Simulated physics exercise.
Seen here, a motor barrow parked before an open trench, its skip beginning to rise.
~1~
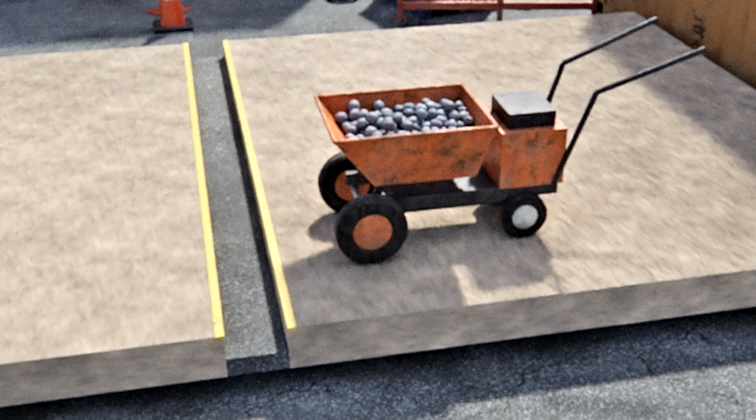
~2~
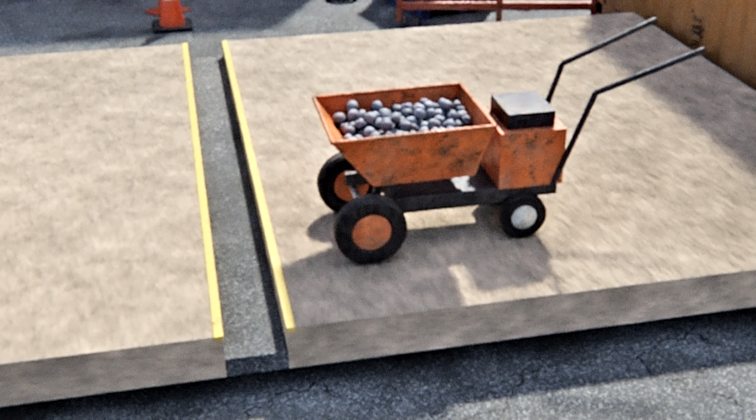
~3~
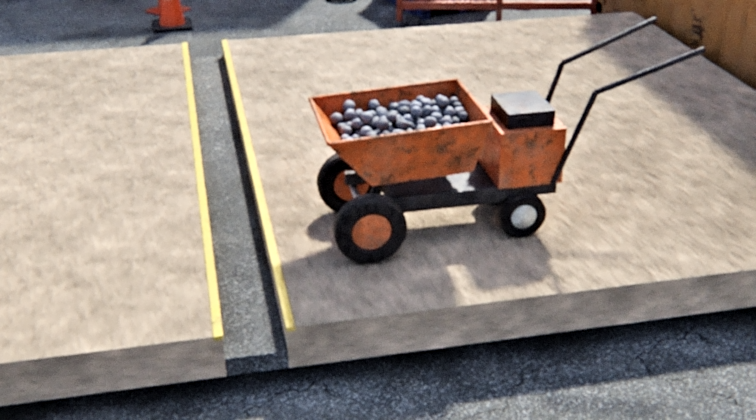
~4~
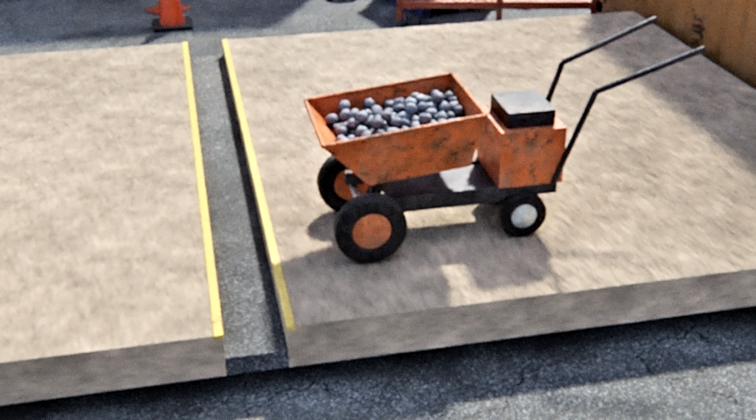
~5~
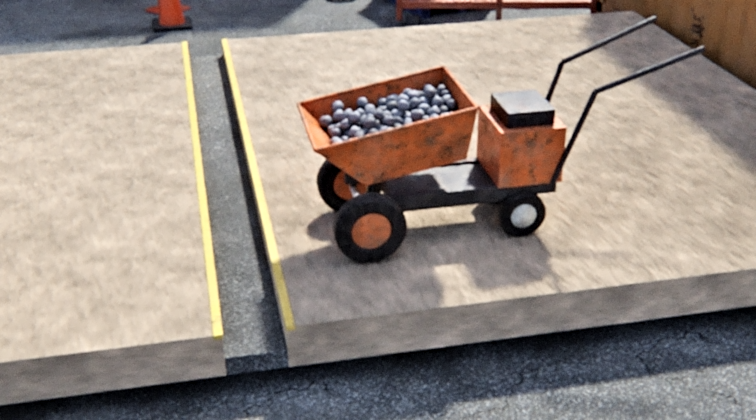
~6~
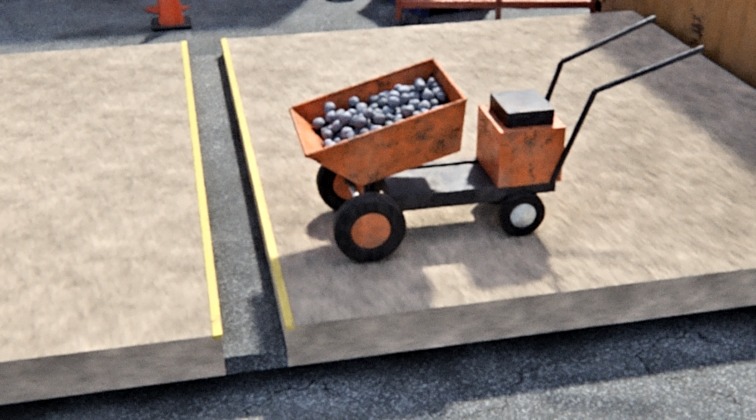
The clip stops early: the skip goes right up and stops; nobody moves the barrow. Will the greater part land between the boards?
The trench ends with more than half of it.
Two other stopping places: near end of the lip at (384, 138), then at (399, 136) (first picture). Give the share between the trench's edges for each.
About 60 and 50 per cent.
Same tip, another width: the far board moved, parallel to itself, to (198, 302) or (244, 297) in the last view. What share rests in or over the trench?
Roughly 90 per cent, and 30 per cent.
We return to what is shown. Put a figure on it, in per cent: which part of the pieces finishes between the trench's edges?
Close to 70 per cent.
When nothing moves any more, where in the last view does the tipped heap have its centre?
Near (233, 253).
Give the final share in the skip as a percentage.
Near 10 %.
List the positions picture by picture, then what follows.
The first picture shows lip of the skip at (335, 142), level; top of the load at (422, 115), round cobbles; first edge of the trench at (284, 294); far edge at (215, 302), the trench over half as wide as the skip, and about half as deep as wide.
The second picture shows lip of the skip at (333, 143), level; top of the load at (420, 114).
The third picture shows lip of the skip at (329, 144), tipped barely; top of the load at (416, 112).
The fourth picture shows lip of the skip at (323, 147), tipped a little; top of the load at (423, 117).
The fifth picture shows lip of the skip at (316, 151), tipped a little; top of the load at (413, 118).
The sixth picture shows lip of the skip at (307, 156), tipped clearly; top of the load at (415, 105); first edge of the trench at (282, 292); far edge at (214, 301).
Soon after the last picture, skip tipped steeply; all in the skip.
A little later, skip tipped right over; about two thirds in the skip; about a third in or heaped over the trench; a stray few beyond it; a stray few falling.
Later still, skip tipped right over; a small part in the skip; about two thirds in or heaped over the trench; about a quarter beyond it.
At rest, skip tipped right over; a small part in the skip; about two thirds in or heaped over the trench; about a quarter beyond it.
